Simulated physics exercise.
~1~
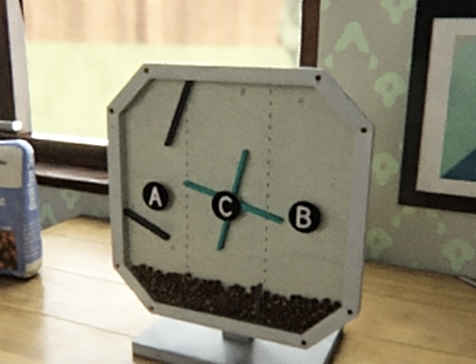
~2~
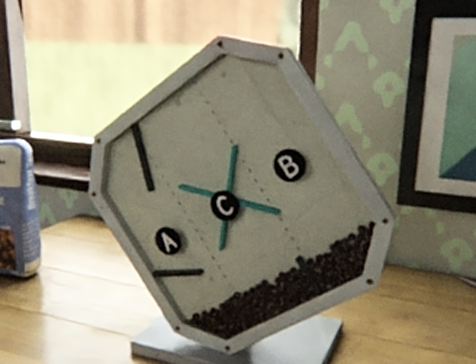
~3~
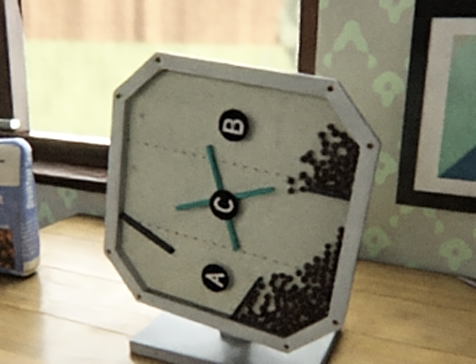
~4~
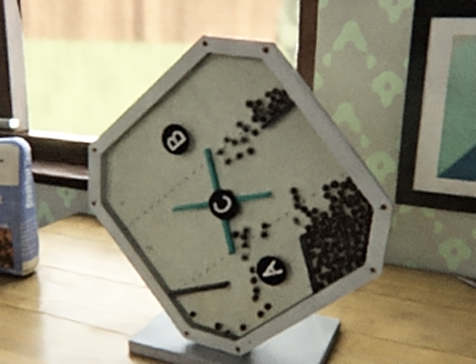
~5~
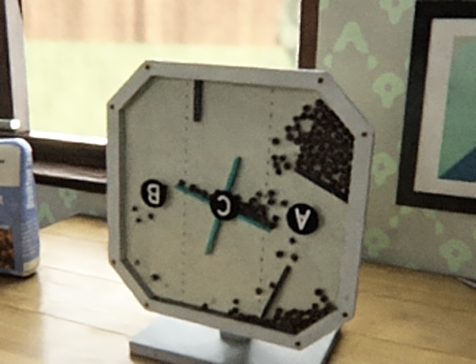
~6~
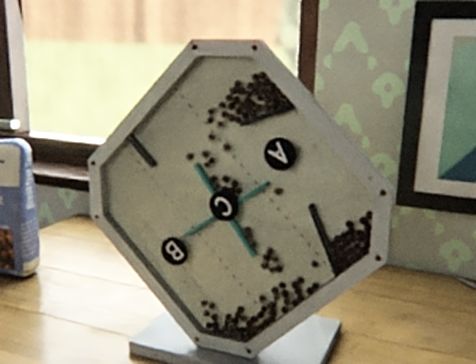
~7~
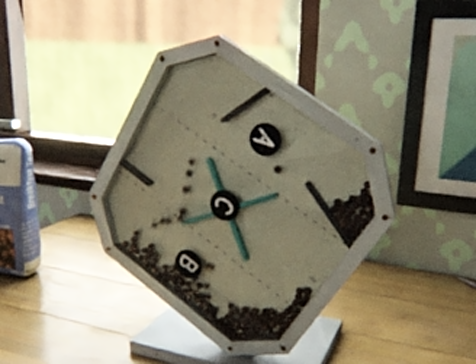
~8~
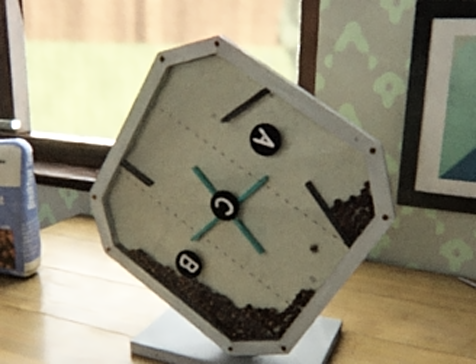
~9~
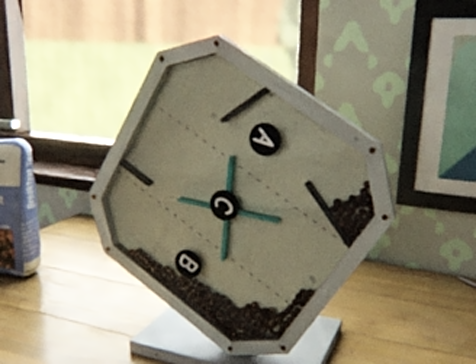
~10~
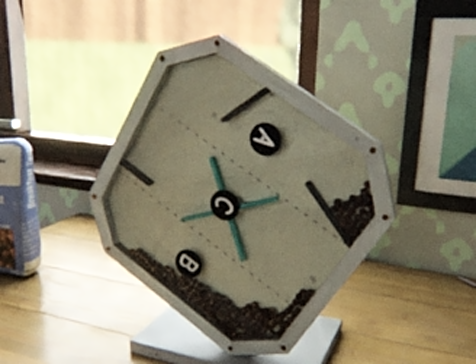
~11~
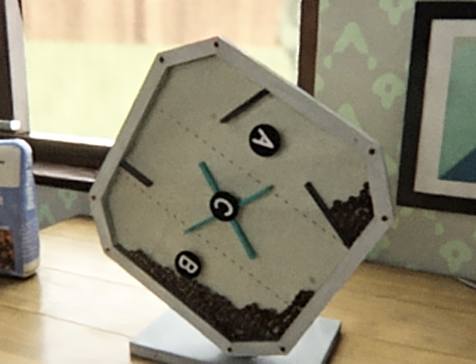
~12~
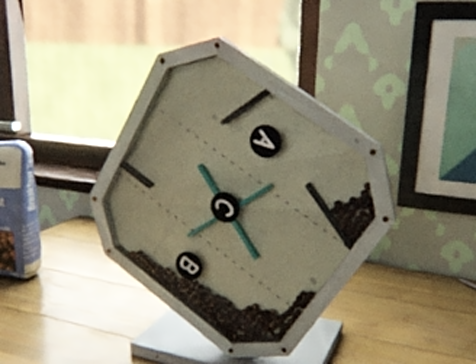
An octagonal case turns anticlockwise, tumbling dark pills until they settle mostly near B.
